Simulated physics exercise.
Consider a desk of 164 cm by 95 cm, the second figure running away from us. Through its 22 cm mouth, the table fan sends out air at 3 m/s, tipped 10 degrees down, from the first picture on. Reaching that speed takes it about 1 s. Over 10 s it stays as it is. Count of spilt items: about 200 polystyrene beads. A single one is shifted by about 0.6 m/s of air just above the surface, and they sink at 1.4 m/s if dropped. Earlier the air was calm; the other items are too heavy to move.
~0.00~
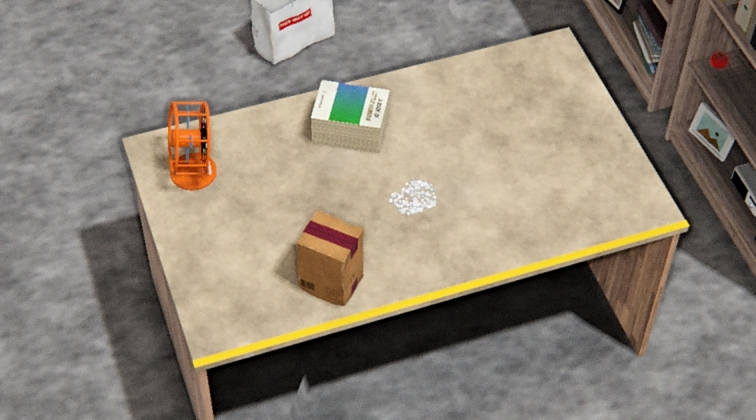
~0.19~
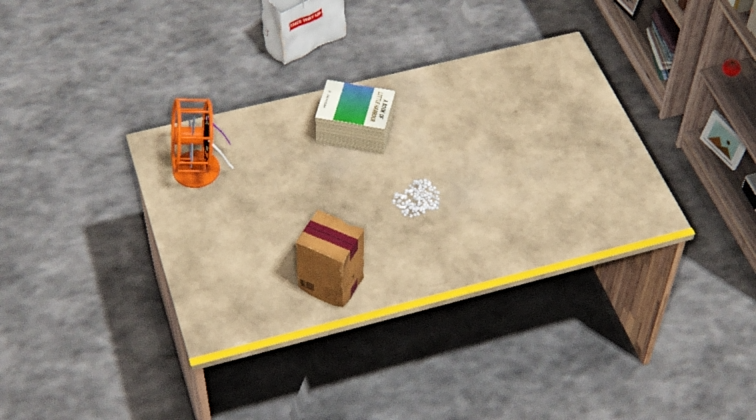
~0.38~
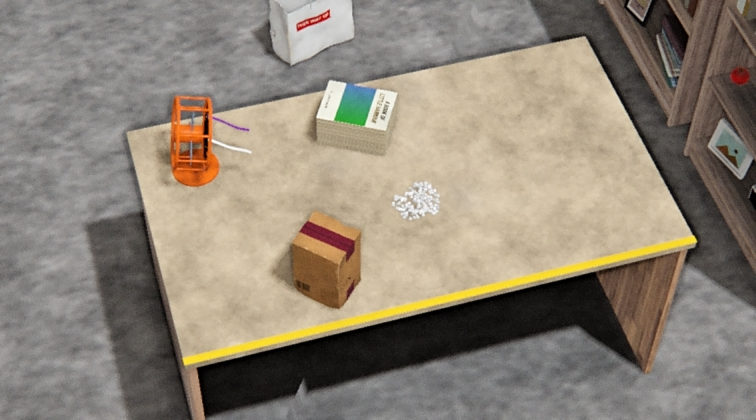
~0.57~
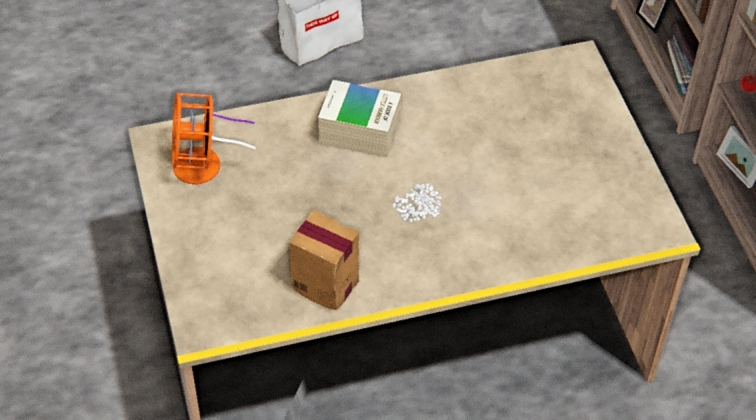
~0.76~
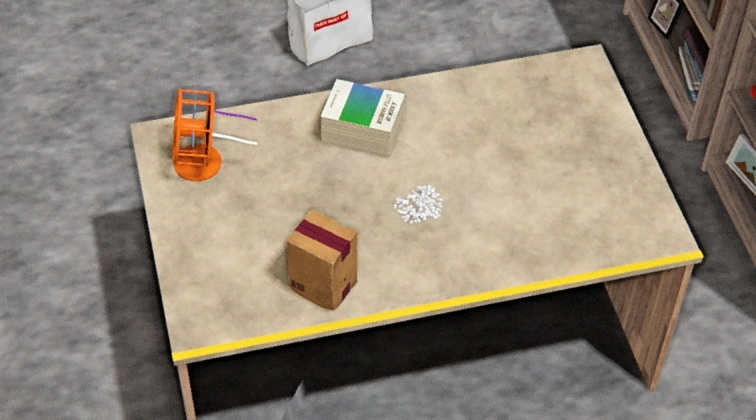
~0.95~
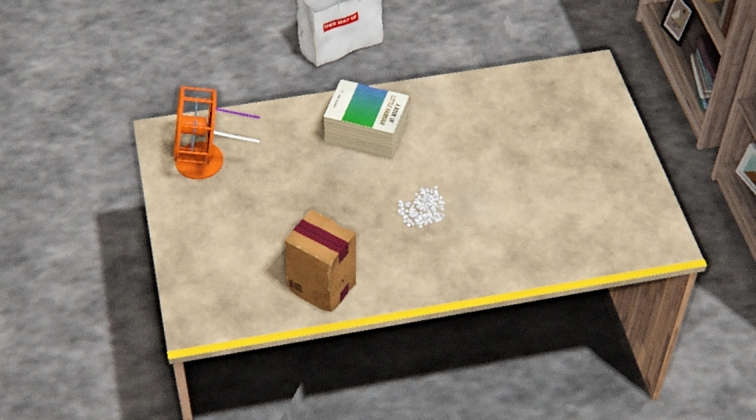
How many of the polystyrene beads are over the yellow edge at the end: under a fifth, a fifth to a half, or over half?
Once it stops, the bulk are across the yellow edge.
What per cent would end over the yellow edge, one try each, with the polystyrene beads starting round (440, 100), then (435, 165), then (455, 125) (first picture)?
It goes 0 %, then 2 %, then 0 %.
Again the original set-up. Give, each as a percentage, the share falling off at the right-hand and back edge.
Roughly 5 per cent at the right-hand edge and 0 per cent at the back edge.
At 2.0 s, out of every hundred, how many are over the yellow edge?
I'd say near 80 per cent by then.
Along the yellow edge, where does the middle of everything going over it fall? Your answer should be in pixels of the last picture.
I'd put my finger close to (547, 294).
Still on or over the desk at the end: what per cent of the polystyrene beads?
My guess is near 0 per cent.
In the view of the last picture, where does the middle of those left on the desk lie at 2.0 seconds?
Around pixel (494, 293).
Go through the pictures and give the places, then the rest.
In the first frame, the middle of the polystyrene beads is near (416, 199), none has stirred yet and the mouth of the table fan is at (189, 139).
In the second frame, the middle of the polystyrene beads is near (419, 201), none has stirred yet and the yellow edge is centred on (452, 298).
In the third frame, the middle of the polystyrene beads is near (419, 203), none has stirred yet, the top of a book is at (357, 105) and the top of a box is at (327, 236).
In the fourth frame, the middle of the polystyrene beads is near (420, 205) and none has stirred yet.
In the fifth frame, the middle of the polystyrene beads is near (421, 207) and none has stirred yet.
In the sixth frame, the middle of the polystyrene beads is near (425, 208) and about 5 % have left their places.
After 2.0 s, 28 % are on the move or not yet settled, 77 % are over the yellow edge; the middle of those still in play is near (494, 293).
After 3.2 s, 2 % are on the move or not yet settled, 95 % are over the yellow edge.
After 5.5 s, 0 % are on the move or not yet settled, 95 % are over the yellow edge.
After 10.0 s, at the end, 95 % are over the yellow edge.
